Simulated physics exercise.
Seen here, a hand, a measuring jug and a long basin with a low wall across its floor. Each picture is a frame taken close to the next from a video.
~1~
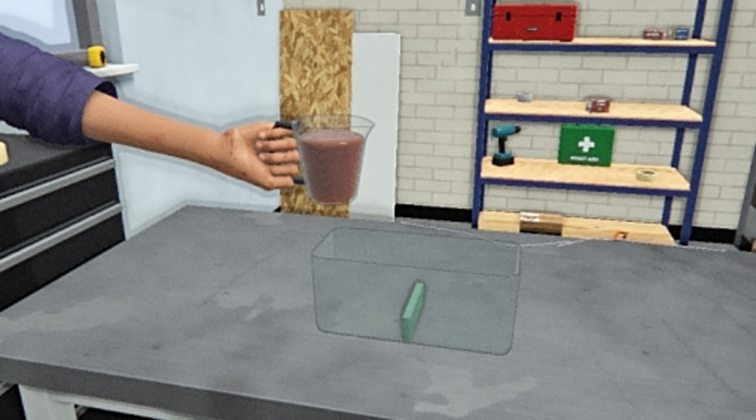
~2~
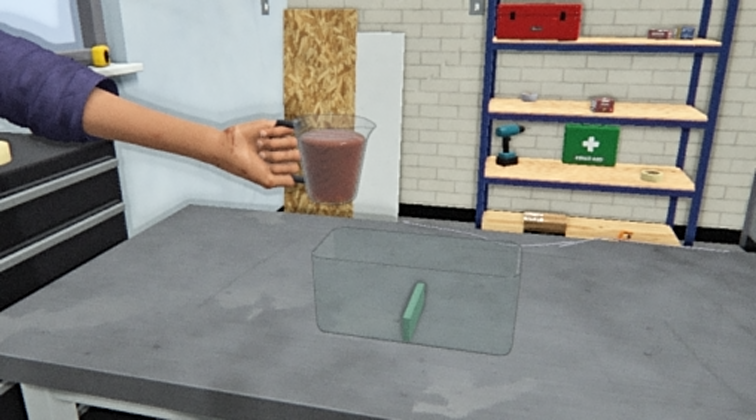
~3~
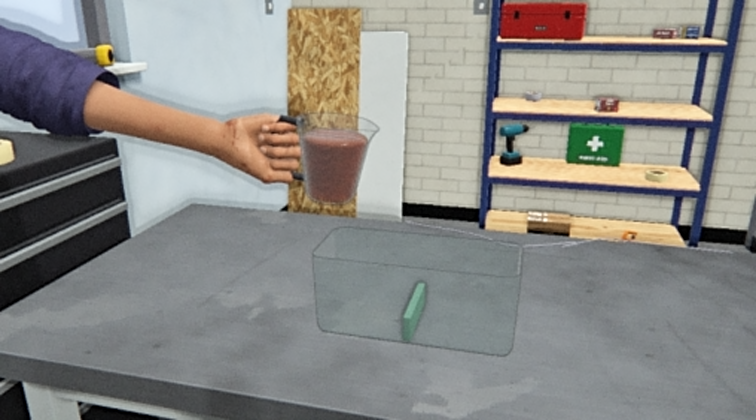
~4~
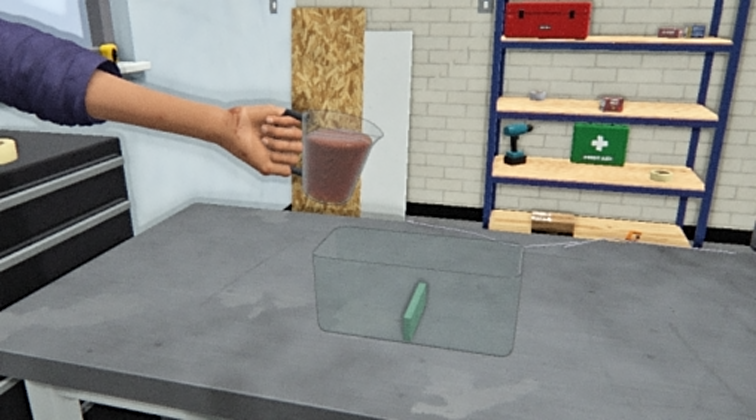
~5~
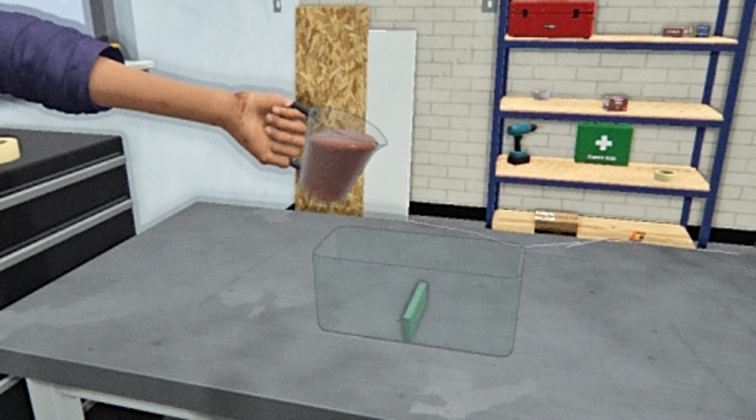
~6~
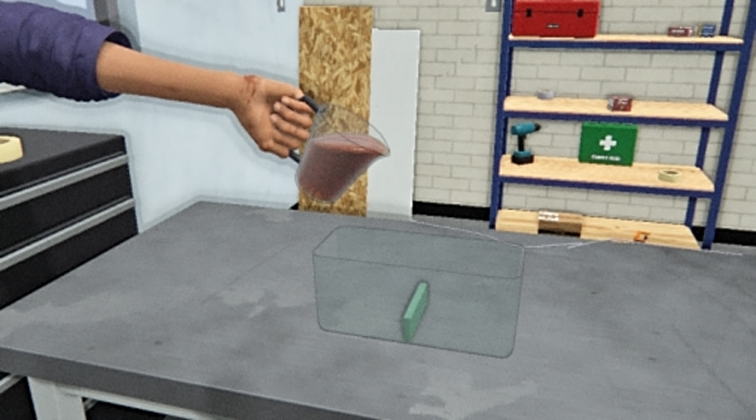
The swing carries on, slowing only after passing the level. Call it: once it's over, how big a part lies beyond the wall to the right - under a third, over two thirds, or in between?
In between.
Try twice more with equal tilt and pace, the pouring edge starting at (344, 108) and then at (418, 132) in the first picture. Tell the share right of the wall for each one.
Close to 10 in a hundred, and close to 90 in a hundred.
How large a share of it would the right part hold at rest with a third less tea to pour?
Roughly 25 in a hundred.
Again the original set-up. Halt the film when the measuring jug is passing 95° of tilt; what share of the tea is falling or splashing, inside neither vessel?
25 per cent.
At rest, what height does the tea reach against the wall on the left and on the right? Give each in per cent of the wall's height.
About 40 left, about 40 right.
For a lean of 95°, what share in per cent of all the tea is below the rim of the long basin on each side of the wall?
Reading: Left some 5 %, right some 20 %.
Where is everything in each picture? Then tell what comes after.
It leans 0°; its right rim is at (374, 125); the tea meets the walls at (301, 134) and (365, 137); the long basin's rim runs from (322, 242) to (520, 260); the wall's top is at (414, 300), in the first picture.
It leans 1°; its right rim is at (376, 126); the tea meets the walls at (302, 134) and (366, 138), in the second picture.
It leans 6°; its right rim is at (379, 129); the tea meets the walls at (305, 132) and (368, 139), in the third picture.
It leans 13°; its right rim is at (383, 135); the tea meets the walls at (308, 133) and (373, 140), in the fourth picture.
It leans 22°; its right rim is at (387, 144); the tea meets the walls at (310, 135) and (380, 142), in the fifth picture.
It leans 33°; its right rim is at (390, 155); the tea meets the walls at (310, 146) and (389, 149), in the sixth picture.
A moment on, the measuring jug is tipped on its side and 50 per cent is still to pour, 3 is left of the wall and 21 right of it.
Next, the measuring jug is tipped right over and 4 per cent is still to pour, 41 is left of the wall and 47 right of it.
Then the measuring jug is tipped right over and 0 per cent is still to pour, 51 is left of the wall and 48 right of it.
Later the measuring jug is tipped right over and 0 per cent is still to pour, 51 is left of the wall and 48 right of it.
In the end 51 per cent lies left of the wall, 48 right of it and 1 outside.
